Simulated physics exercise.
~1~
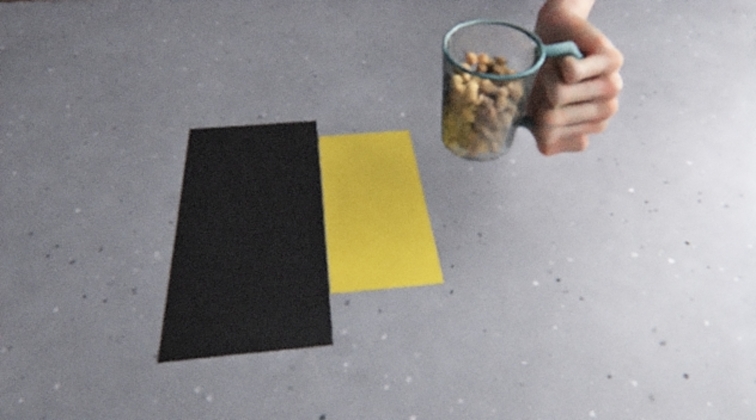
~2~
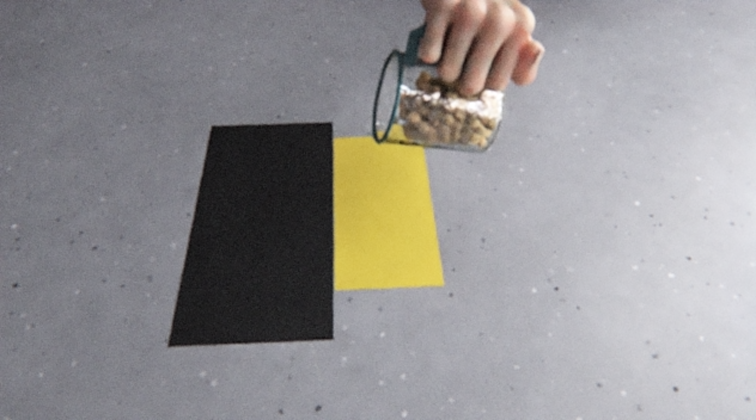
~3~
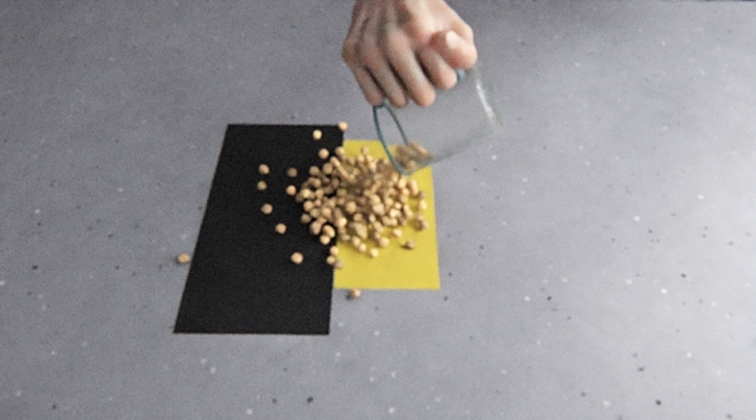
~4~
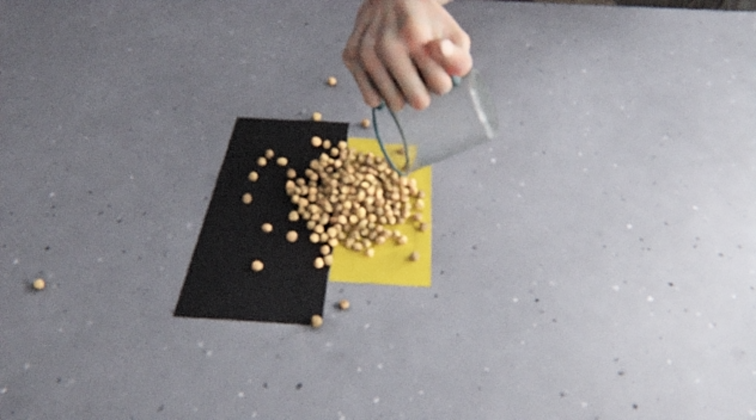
The video shows a hand tipping a clear cup of dried chickpeas over a yellow mat beside a larger black one on a grey table. The chickpeas pour into a heap, mostly on yellow and partly on black, with a few scattered beyond the mats, leaving the cup empty.
